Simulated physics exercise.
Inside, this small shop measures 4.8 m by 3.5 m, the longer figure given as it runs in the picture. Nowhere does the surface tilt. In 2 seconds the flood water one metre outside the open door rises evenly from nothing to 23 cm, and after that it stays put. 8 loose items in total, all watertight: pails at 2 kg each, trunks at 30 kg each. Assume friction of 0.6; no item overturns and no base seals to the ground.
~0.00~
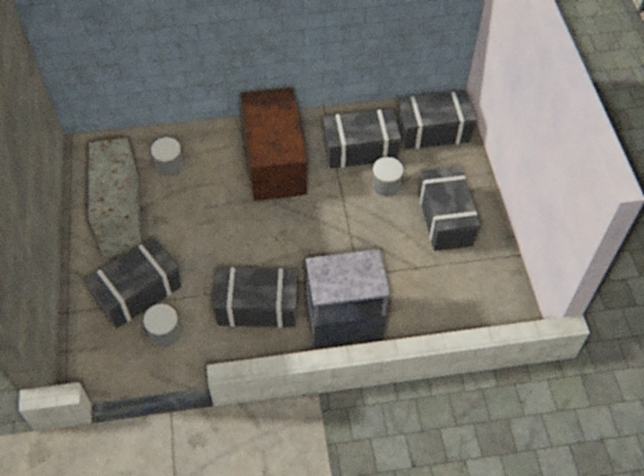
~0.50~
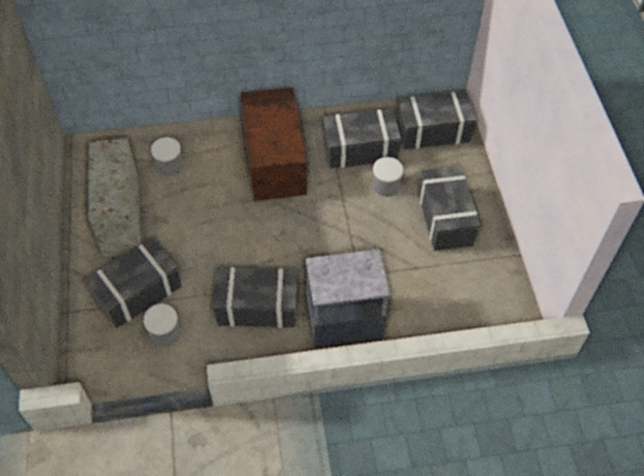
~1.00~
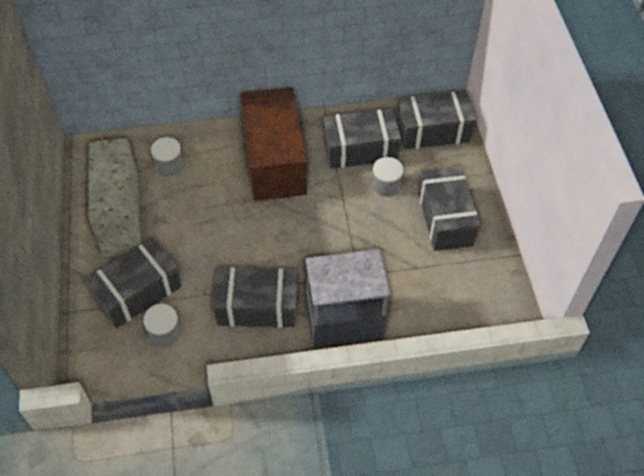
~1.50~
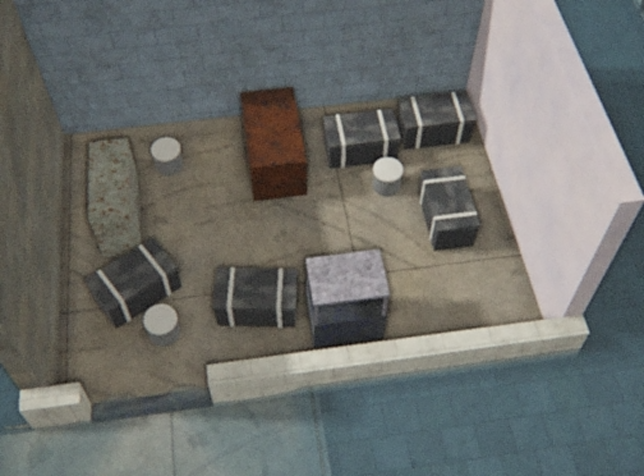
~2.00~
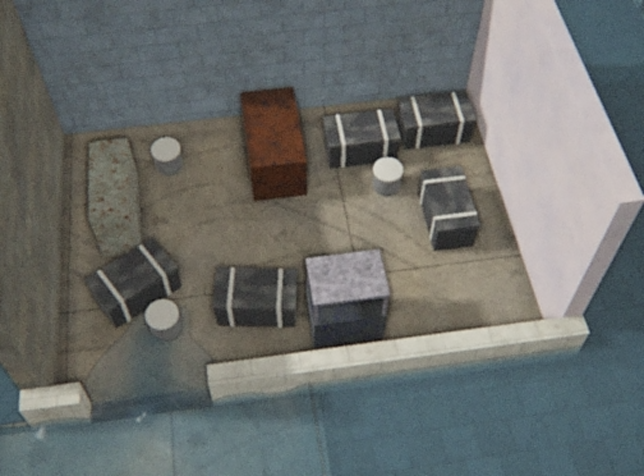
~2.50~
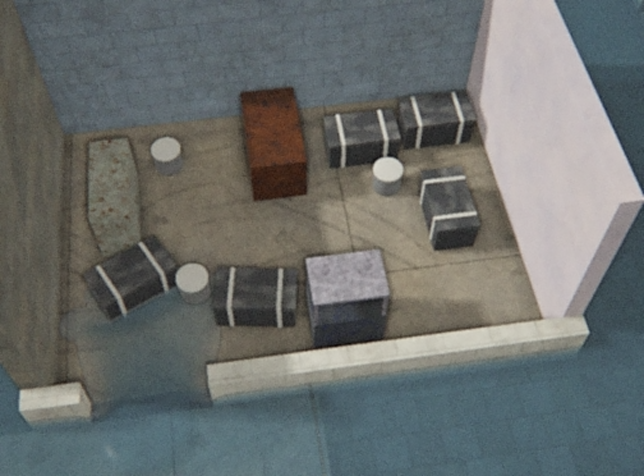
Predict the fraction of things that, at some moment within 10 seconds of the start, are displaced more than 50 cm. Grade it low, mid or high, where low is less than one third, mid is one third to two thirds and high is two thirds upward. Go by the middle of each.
Grade: Mid.
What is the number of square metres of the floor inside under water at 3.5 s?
Somewhere around 6.0 m2, roughly.
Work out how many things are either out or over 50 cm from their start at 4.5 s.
The number by then is 2.
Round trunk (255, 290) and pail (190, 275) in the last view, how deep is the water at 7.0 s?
6 and 14 cm.
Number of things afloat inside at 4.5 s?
The number is 2.
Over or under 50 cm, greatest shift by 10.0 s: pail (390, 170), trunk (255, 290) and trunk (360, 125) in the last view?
Same order as the question: Greater, greater, smaller.
After 3.5 s 1 of 8 are over 50 cm from their spots; 1 afloat.
After 4.5 s 2 of 8 are over 50 cm from their spots; 2 afloat.
After 7.0 s 3 of 8 are over 50 cm from their spots; 4 afloat.
After 10.0 s 4 of 8 are over 50 cm from their spots, and 4 have been at some point; 6 afloat.
